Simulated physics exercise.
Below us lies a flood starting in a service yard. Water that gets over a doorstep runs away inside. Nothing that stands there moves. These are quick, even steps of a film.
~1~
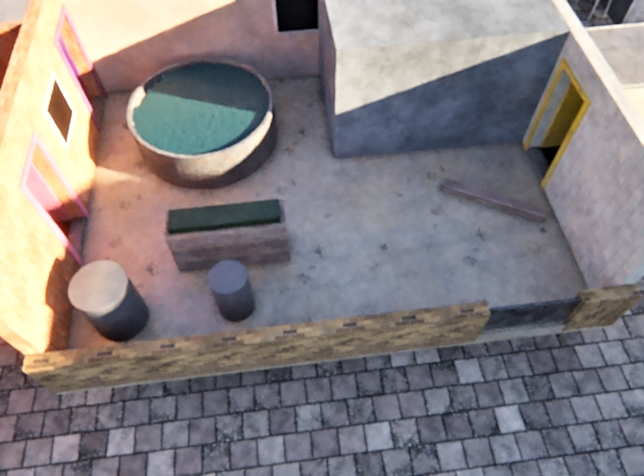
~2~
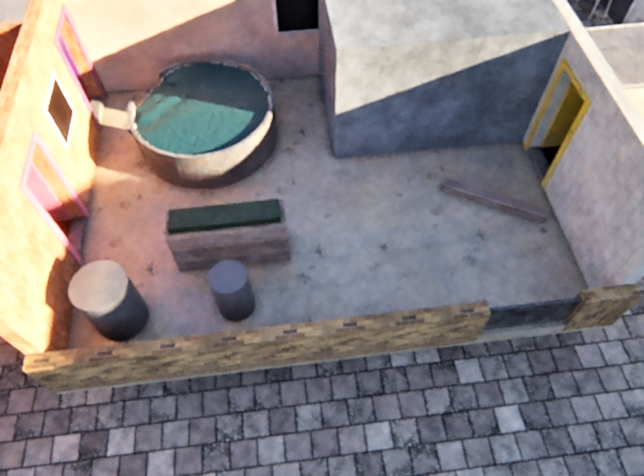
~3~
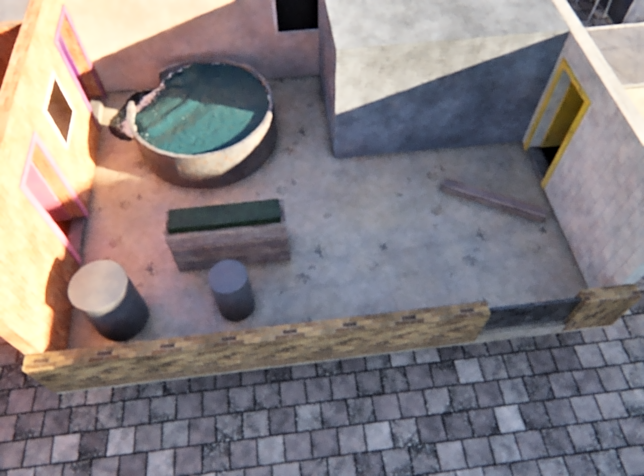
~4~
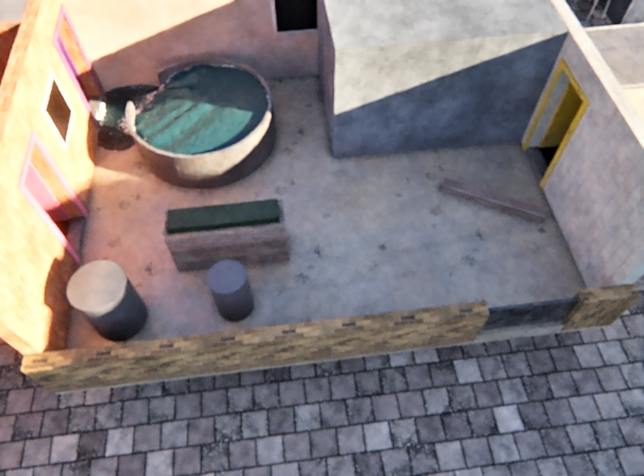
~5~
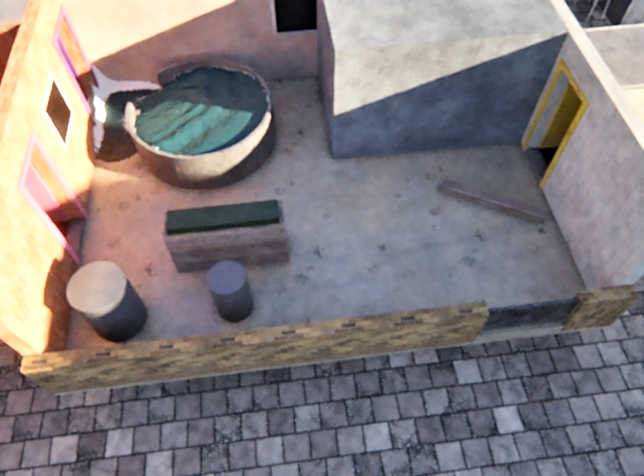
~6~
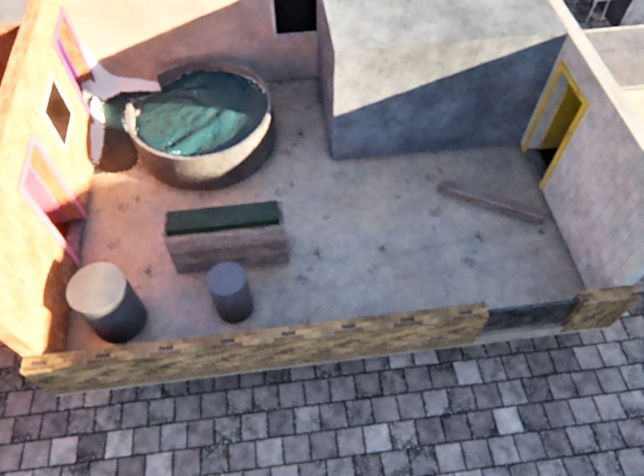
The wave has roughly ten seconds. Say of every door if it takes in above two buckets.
In the end: The pink door holds within the limit; the purple door floods; the yellow door holds within the limit.
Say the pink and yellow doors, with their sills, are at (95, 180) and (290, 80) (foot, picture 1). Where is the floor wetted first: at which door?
I say the door marked purple.
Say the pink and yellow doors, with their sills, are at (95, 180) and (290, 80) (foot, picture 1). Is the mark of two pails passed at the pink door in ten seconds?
Then: The pink one keeps below it.
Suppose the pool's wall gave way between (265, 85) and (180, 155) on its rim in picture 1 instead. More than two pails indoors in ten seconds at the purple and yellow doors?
In short: The purple one is under, the yellow one passes that mark.
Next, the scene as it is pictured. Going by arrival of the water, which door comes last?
It is the yellow door.
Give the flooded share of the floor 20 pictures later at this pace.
Near 35 in a hundred.
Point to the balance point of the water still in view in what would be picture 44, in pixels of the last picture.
Near (200, 165).
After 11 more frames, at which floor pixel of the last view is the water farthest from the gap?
Around (74, 300).
A moment on, water covers 10 % of the floor; the pink door not reached, the purple door far over two buckets in, the yellow door not reached.
Next, water covers 20 % of the floor; the pink door wet at the sill, nothing in, the purple door far over two buckets in, the yellow door not reached.
Then, water covers 35 % of the floor; the pink door wet at the sill, nothing in, the purple door far over two buckets in, the yellow door not reached.
Later, water covers 60 % of the floor; the pink door wet at the sill, nothing in, the purple door far over two buckets in, the yellow door not reached.
In the end, water covers 80 % of the floor; the pink door wet at the sill, nothing in, the purple door far over two buckets in, the yellow door wet at the sill, nothing in.
